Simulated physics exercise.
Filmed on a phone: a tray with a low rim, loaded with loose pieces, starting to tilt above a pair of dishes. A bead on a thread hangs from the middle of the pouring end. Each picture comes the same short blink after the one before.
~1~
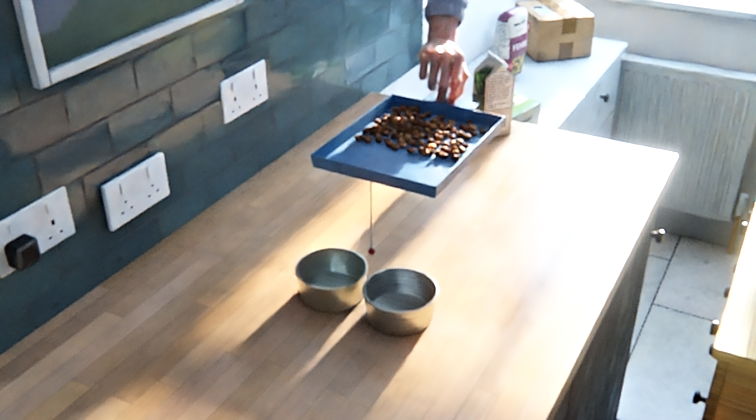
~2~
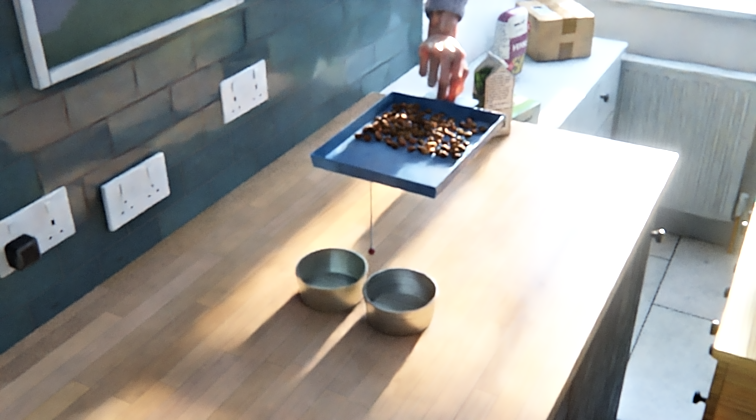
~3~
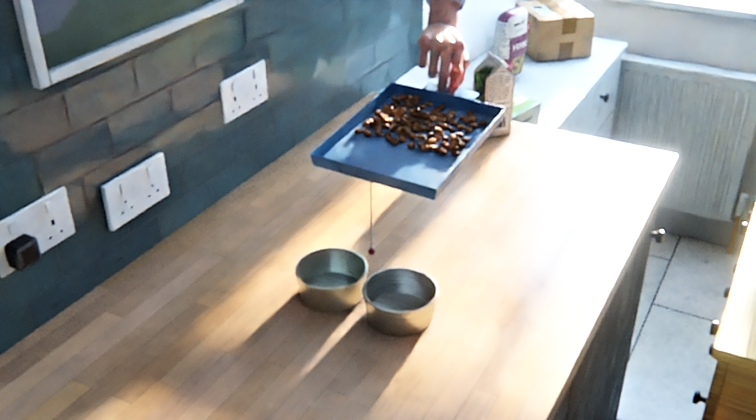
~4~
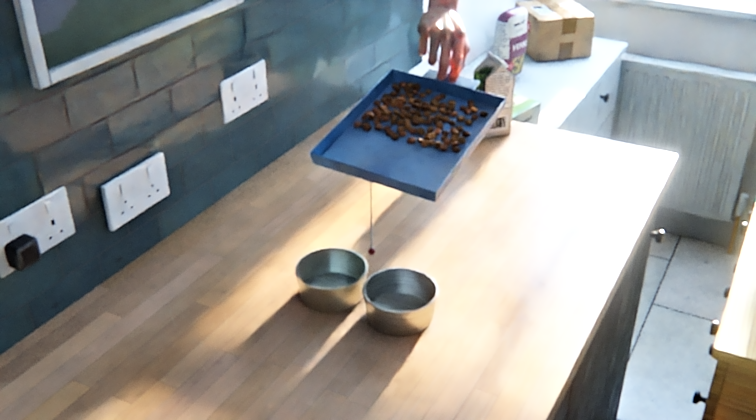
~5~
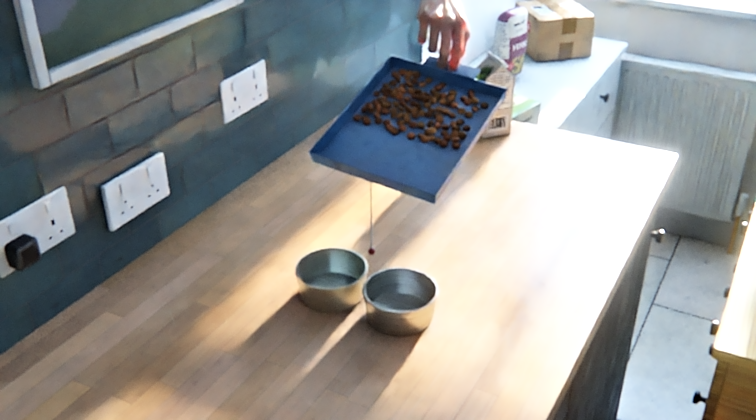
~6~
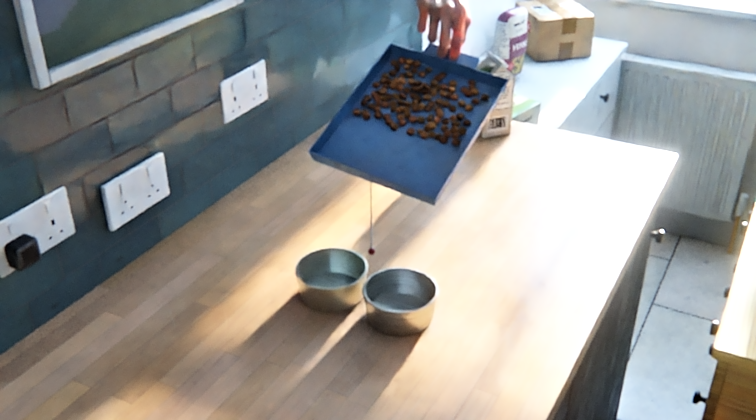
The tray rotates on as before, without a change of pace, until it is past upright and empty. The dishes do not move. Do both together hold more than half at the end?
The two hold over half of the load.
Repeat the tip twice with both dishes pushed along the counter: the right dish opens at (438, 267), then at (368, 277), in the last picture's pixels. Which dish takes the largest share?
In turn: The right one; the right-hand dish.
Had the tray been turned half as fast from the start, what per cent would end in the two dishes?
It comes to 80 per cent or so.
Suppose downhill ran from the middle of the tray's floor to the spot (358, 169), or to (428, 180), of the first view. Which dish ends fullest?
In turn: Left; the right one.
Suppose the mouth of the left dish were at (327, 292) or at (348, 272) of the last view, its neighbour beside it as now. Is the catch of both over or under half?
One: Not half. Two: Above a half.
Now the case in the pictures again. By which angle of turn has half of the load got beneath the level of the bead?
Roughly 95°.
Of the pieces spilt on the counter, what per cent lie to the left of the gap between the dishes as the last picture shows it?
It comes to 20 per cent or so.
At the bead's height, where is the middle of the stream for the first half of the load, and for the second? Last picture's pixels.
At about (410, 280), then at (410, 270).
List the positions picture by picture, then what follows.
Corners of the pouring end (313, 154) and (435, 185), level; middle of the load (418, 130), bits of dog kibble; left dish (313, 296); right dish (383, 319); bead on its thread (372, 251), in the first picture.
Corners of the pouring end (313, 154) and (435, 185), level; middle of the load (418, 128), in the second picture.
Corners of the pouring end (313, 153) and (435, 187), tipped barely, lowest at the right corner; middle of the load (418, 123), in the third picture.
Corners of the pouring end (312, 152) and (435, 190), tipped a little, lowest at the right corner; middle of the load (418, 114), in the fourth picture.
Corners of the pouring end (312, 151) and (435, 193), tipped clearly, lowest at the right corner; middle of the load (418, 106), in the fifth picture.
Corners of the pouring end (311, 150) and (435, 196), tipped clearly, lowest at the right corner; middle of the load (418, 99); left dish (313, 296); right dish (383, 319), in the sixth picture.
Just after the last frame, tray tipped steeply; almost all on the tray; about a tenth in the air.
A moment on, tray tipped past a quarter turn; roughly a third on the tray; roughly half in the right dish; just a few in the left dish; about a tenth outside both; about a tenth in the air.
Further on, tray tipped past a quarter turn; the larger part in the right dish; just a few in the left dish; roughly a quarter outside both.
When it is over, tray tipped past a quarter turn; the larger part in the right dish; just a few in the left dish; roughly a quarter outside both.
